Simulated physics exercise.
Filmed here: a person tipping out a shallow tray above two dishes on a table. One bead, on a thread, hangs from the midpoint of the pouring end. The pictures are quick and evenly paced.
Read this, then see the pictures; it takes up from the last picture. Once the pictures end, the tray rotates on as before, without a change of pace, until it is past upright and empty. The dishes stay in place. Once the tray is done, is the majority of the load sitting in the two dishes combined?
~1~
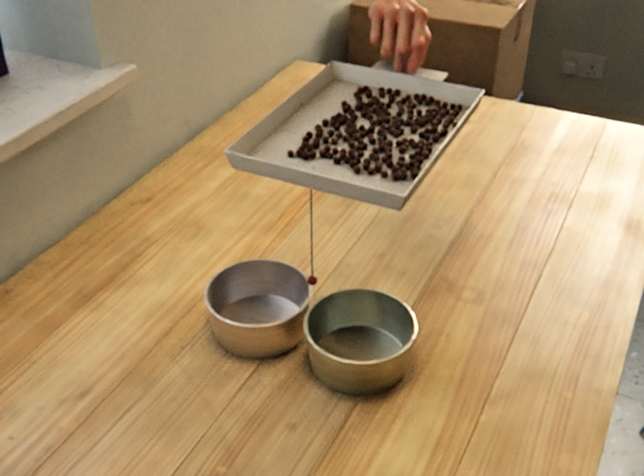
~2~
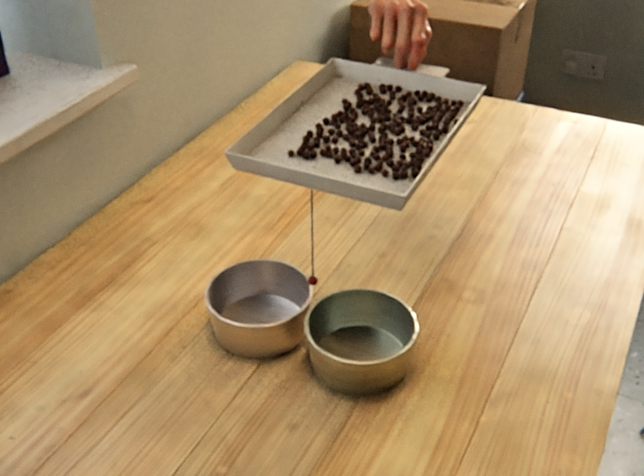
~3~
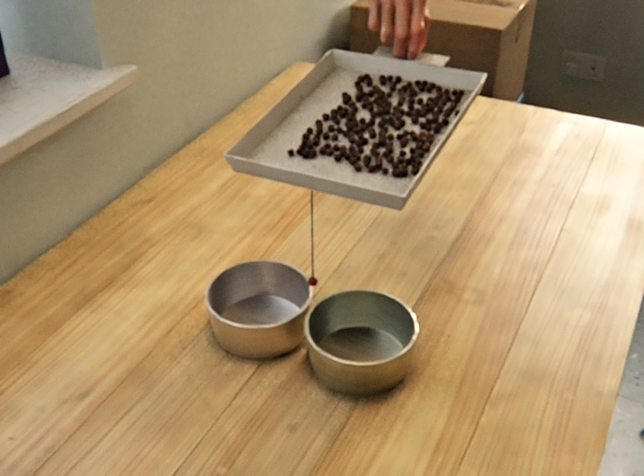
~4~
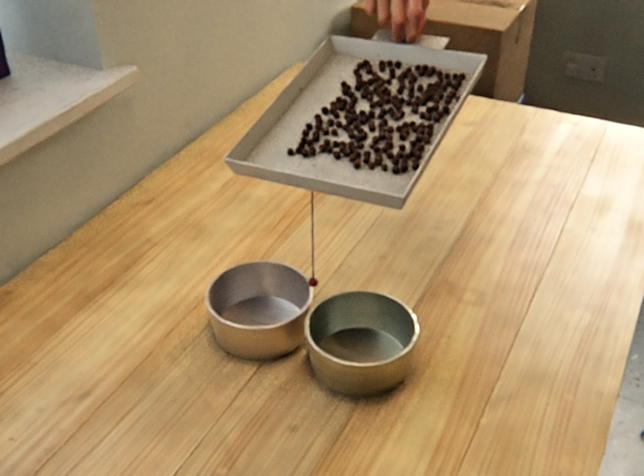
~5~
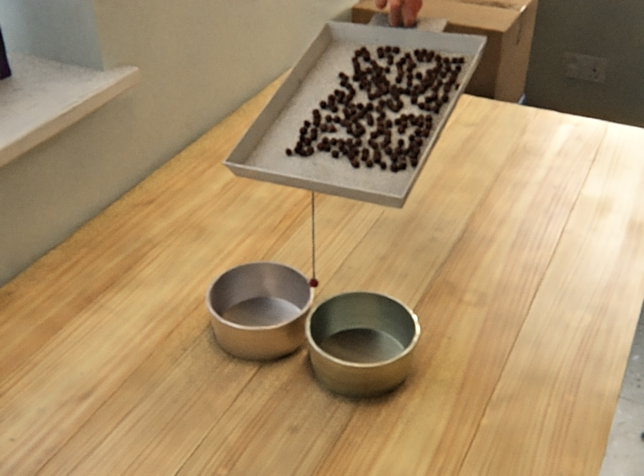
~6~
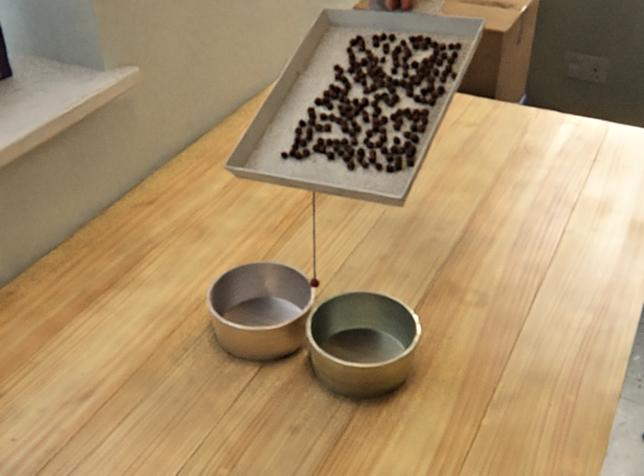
Yes, the majority is there.
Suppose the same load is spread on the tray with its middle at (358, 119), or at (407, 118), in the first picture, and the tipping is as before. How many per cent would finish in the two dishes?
In order, about 80 and 70 in a hundred.
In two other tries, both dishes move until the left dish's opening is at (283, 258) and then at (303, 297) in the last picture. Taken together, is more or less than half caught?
Result, first setup: A minority share; second setup: A minority share.
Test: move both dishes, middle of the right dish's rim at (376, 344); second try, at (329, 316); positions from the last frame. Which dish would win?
First the left dish, then the left one.
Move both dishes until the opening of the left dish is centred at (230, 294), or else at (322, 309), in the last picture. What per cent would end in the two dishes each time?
First position: Some 90 %; second position: Some 20 %.
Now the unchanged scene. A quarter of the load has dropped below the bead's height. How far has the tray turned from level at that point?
I'd put it at about 80 degrees.
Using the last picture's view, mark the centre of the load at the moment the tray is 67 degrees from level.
In the last view the centre sits at roughly (274, 180).
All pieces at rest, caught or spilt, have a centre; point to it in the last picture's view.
Roughly pixel (252, 324).
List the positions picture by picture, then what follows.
Corners of the pouring end at (231, 150) and (401, 192), level; middle of the load at (383, 128), allspice berries; left dish at (232, 337); right dish at (337, 373); bead on its thread at (312, 280), in the first frame.
Corners of the pouring end at (232, 150) and (402, 192), level; middle of the load at (384, 126), in the second frame.
Corners of the pouring end at (231, 153) and (401, 192), tipped barely, lowest at the left corner; middle of the load at (384, 120), in the third frame.
Corners of the pouring end at (230, 156) and (400, 192), tipped a little, lowest at the left corner; middle of the load at (383, 111), in the fourth frame.
Corners of the pouring end at (230, 160) and (399, 192), tipped clearly, lowest at the left corner; middle of the load at (382, 103), in the fifth frame.
Corners of the pouring end at (230, 163) and (398, 192), tipped clearly, lowest at the left corner; middle of the load at (377, 97), all on the move; left dish at (235, 339); right dish at (339, 376), in the sixth frame.
Soon after the last picture, tray tipped steeply; most on the tray; a stray few in the left dish; about a quarter in the air.
A little later, tray tipped past a quarter turn; a small part on the tray; a stray few in the right dish; about half in the left dish; a small part outside both; about a quarter in the air.
Later still, tray tipped past a quarter turn; a stray few in the right dish; most in the left dish; about a quarter outside both.
At rest, tray tipped past a quarter turn; a stray few in the right dish; most in the left dish; about a quarter outside both.
